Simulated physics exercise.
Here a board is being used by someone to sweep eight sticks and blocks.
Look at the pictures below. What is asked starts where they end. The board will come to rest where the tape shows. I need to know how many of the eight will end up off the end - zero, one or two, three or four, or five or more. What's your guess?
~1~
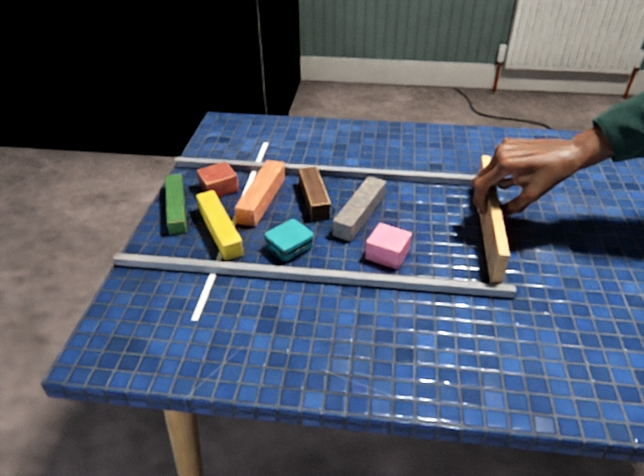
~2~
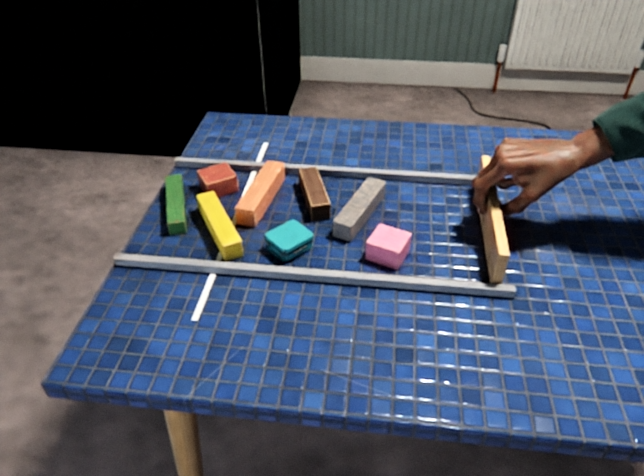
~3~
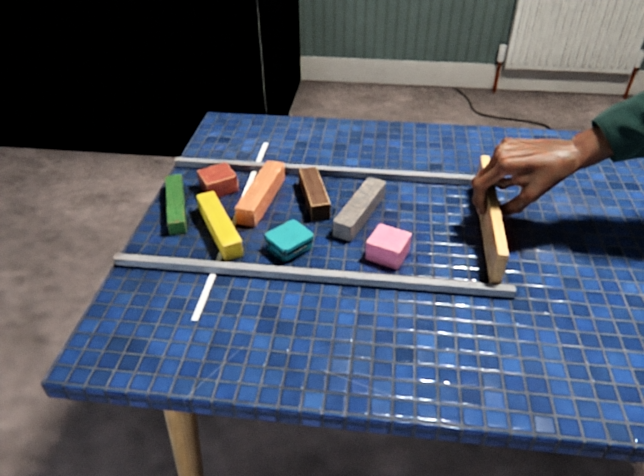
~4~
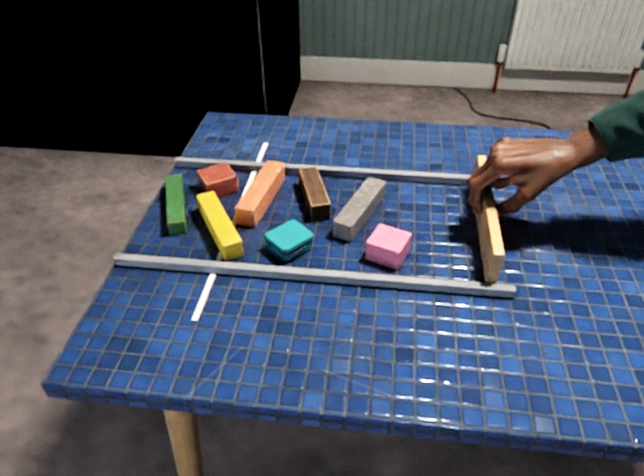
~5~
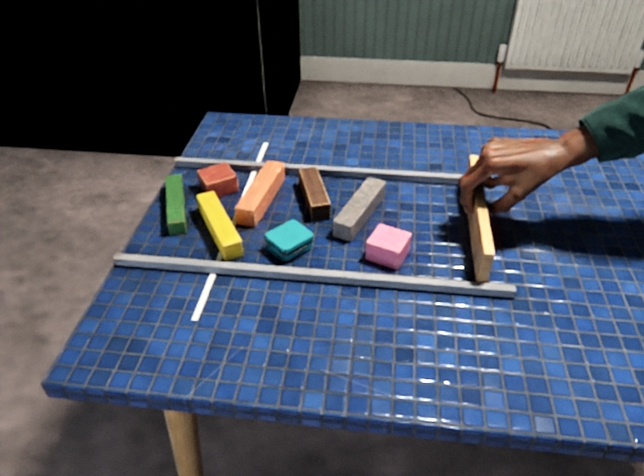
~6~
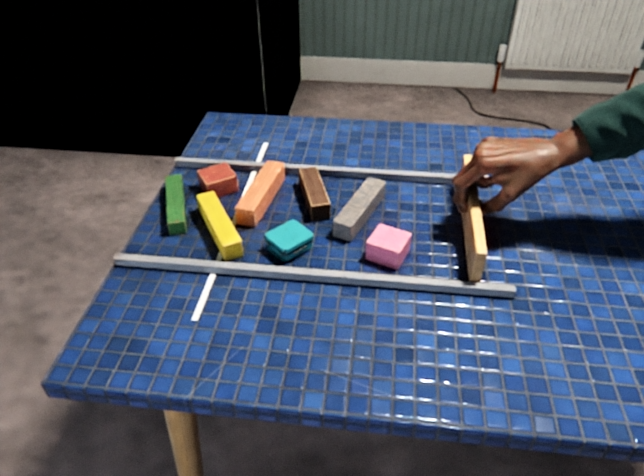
Fallen: A single one or a pair.
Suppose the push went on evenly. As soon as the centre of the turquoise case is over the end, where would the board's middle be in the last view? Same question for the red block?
I reckon its middle sits around (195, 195) and then around (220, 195).
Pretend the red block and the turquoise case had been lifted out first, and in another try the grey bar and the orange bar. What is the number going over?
The counts: 1 and 0.
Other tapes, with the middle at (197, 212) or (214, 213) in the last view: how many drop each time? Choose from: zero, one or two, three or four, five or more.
3 or 4; either three or four.
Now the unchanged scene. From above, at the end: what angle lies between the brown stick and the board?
It sits some 0° out of line.
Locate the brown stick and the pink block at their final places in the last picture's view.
They come to rest around (217, 186) and (207, 236).
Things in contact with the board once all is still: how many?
That number would be 2.
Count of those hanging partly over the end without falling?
I count 1 overhanging.
Early on, none off yet; green bar at rest near (176, 203); red block at rest near (218, 181); yellow stick at rest near (219, 225).
Finally, the number that fall off is one or two; lost, green bar.
